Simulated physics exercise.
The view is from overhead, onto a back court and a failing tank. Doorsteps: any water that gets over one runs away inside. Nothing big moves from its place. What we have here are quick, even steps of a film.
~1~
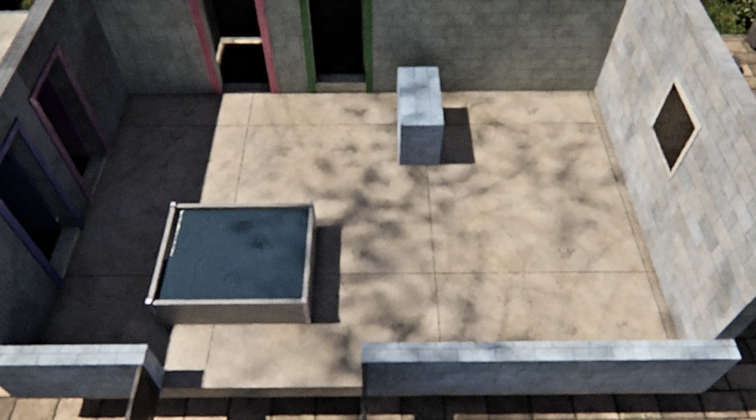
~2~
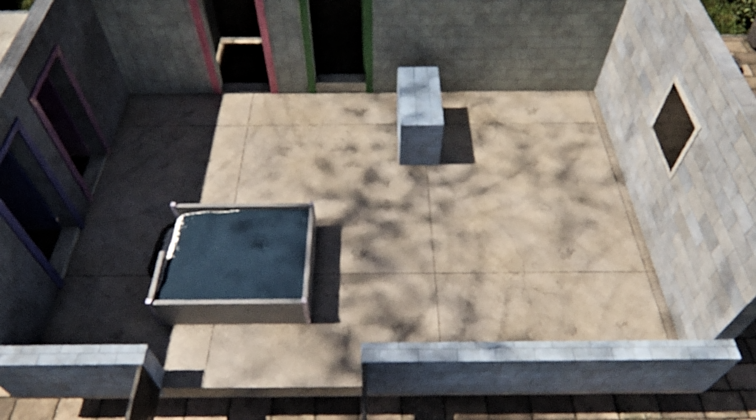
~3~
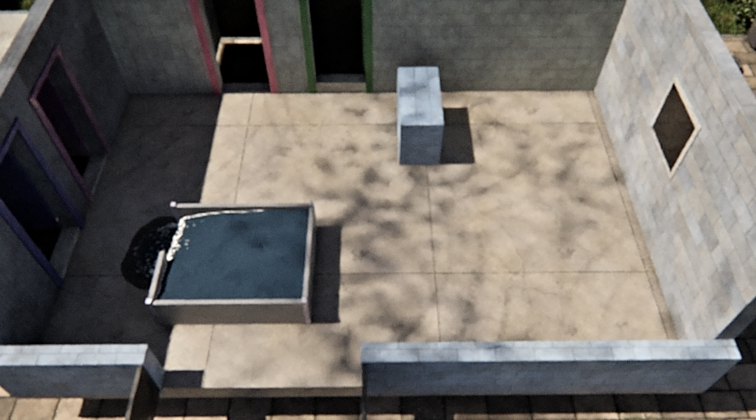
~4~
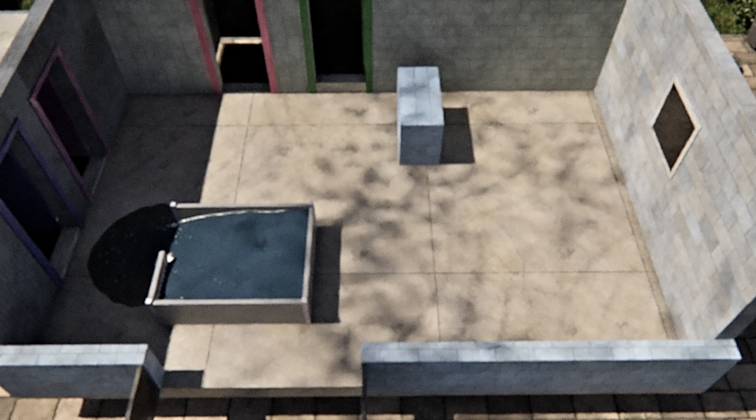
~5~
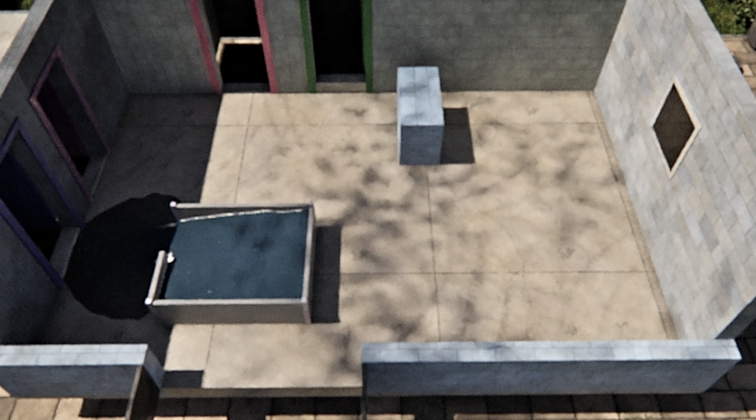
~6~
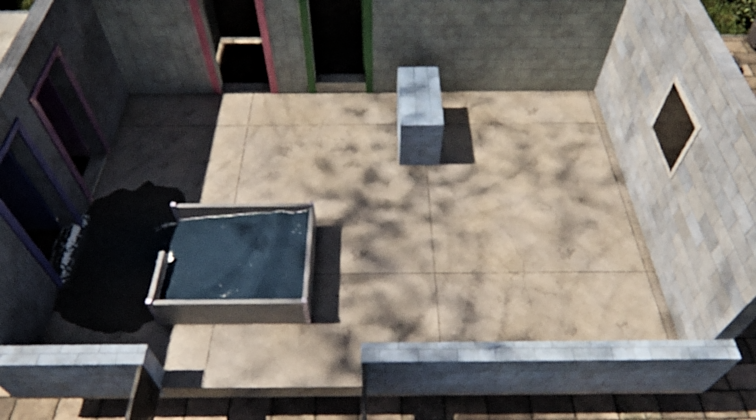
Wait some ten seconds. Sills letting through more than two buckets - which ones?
Sill by sill: Green door: Not more than two; purple door: More than two; blue door: More than two; pink door: Not more than two.
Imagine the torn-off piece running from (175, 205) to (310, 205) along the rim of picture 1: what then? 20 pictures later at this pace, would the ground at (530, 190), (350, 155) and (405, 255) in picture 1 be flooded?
Unwetted, submerged, unwetted.
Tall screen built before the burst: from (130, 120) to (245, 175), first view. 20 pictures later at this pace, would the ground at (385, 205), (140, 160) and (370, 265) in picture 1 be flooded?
Results in sequence: Bone-dry / swamped / bone-dry.
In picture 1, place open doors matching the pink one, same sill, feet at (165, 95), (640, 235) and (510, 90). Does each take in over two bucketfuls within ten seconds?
In order, the new doors go: Overshoots, undershoots, undershoots.
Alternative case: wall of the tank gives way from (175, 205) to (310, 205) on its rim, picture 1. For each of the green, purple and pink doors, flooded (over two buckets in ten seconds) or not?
In that case the green door stays within bounds, the purple door stays within bounds and the pink door breaks the limit.
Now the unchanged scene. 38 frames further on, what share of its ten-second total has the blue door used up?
My estimate: Close to 95 per cent.
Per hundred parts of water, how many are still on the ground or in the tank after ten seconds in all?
72 % or so.
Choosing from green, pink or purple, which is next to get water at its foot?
If you ask me, it's the purple one.
A moment on, water covers 10 % of the floor; the green door not reached, the purple door wet at the sill, nothing in, the blue door over two buckets in, the pink door not reached.
Next, water covers 15 % of the floor; the green door not reached, the purple door under two buckets in, the blue door far over two buckets in, the pink door not reached.
Then, water covers 20 % of the floor; the green door not reached, the purple door over two buckets in, the blue door far over two buckets in, the pink door wet at the sill, nothing in.
Later, water covers 40 % of the floor; the green door wet at the sill, nothing in, the purple door over two buckets in, the blue door far over two buckets in, the pink door under two buckets in.
In the end, water covers 55 % of the floor; the green door wet at the sill, nothing in, the purple door over two buckets in, the blue door far over two buckets in, the pink door under two buckets in.
